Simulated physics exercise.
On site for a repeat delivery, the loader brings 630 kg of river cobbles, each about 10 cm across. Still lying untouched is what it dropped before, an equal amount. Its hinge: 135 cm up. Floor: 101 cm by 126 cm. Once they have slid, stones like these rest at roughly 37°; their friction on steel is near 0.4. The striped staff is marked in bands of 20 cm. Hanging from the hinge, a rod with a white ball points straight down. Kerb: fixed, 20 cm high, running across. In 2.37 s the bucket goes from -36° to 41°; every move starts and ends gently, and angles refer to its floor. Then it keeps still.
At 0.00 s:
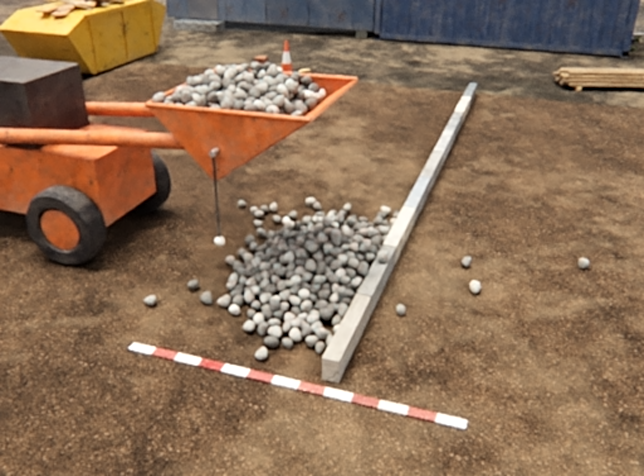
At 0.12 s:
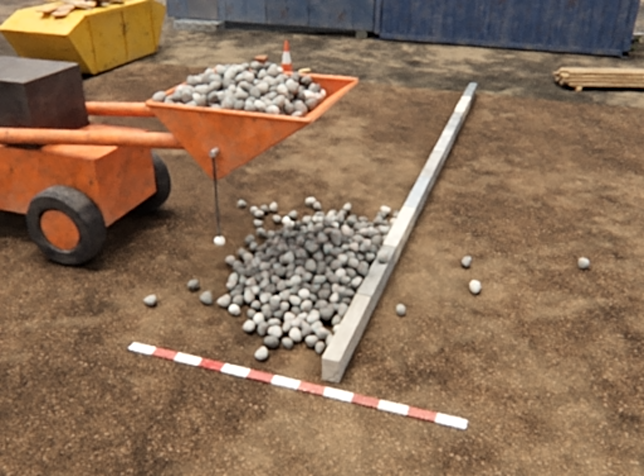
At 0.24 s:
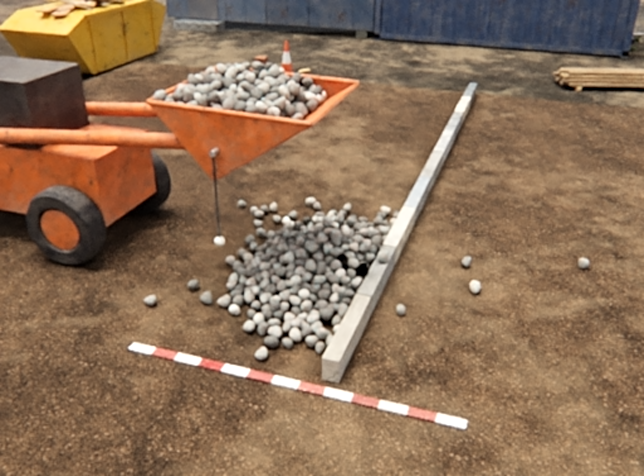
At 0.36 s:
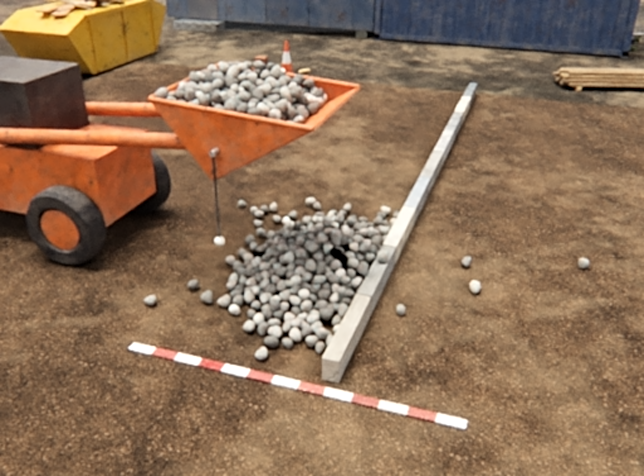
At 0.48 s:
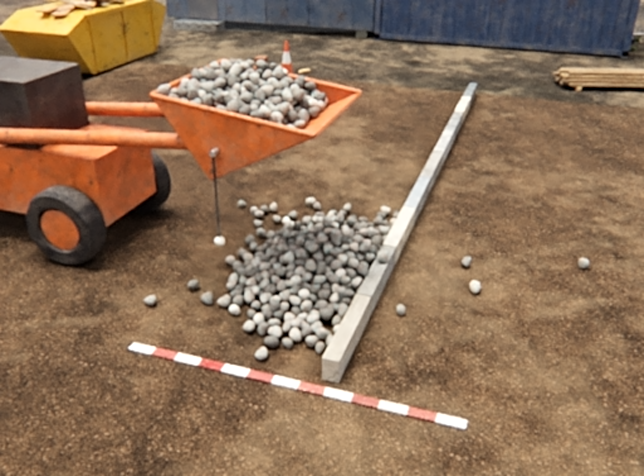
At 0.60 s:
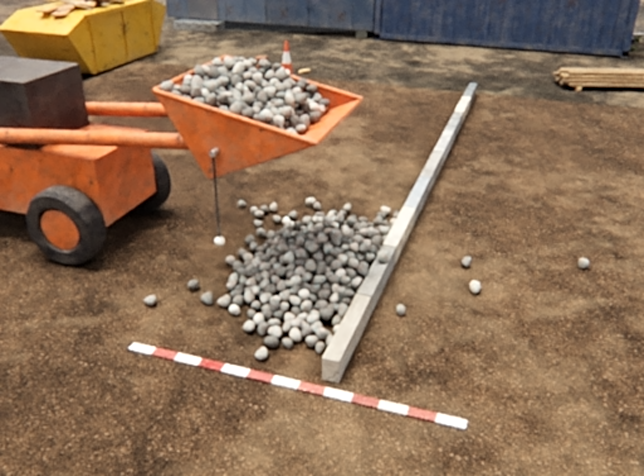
On a dirt yard, an orange loader slowly tilts its stone-filled bucket slightly forward.
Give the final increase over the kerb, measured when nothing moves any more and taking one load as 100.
Close to 23 parts in a hundred.
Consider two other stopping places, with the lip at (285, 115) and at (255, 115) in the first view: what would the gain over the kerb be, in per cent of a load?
Close to 10 per cent, followed by close to 0 per cent.
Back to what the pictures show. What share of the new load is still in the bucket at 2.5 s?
About 15 per cent is held.
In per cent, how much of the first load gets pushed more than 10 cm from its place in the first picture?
5 %.
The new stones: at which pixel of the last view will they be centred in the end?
Their middle rests near (353, 254).
After 1.8 s the floor is at 29°; in per cent of one load, 89 in the bucket, 110 on this side of the kerb, 1 over the kerb; the foremost stones are at (427, 275).
After 2.5 s the floor is at 41°; in per cent of one load, 13 in the bucket, 176 on this side of the kerb, 10 over the kerb; the foremost stones are at (472, 291).
After 2.8 s the floor is at 41°; in per cent of one load, 0 in the bucket, 181 on this side of the kerb, 19 over the kerb; the foremost stones are at (501, 306).
After 5.7 s the floor is at 41°; in per cent of one load, 0 in the bucket, 176 on this side of the kerb, 23 over the kerb; the foremost stones are at (529, 329). Net gain over the kerb, 23.
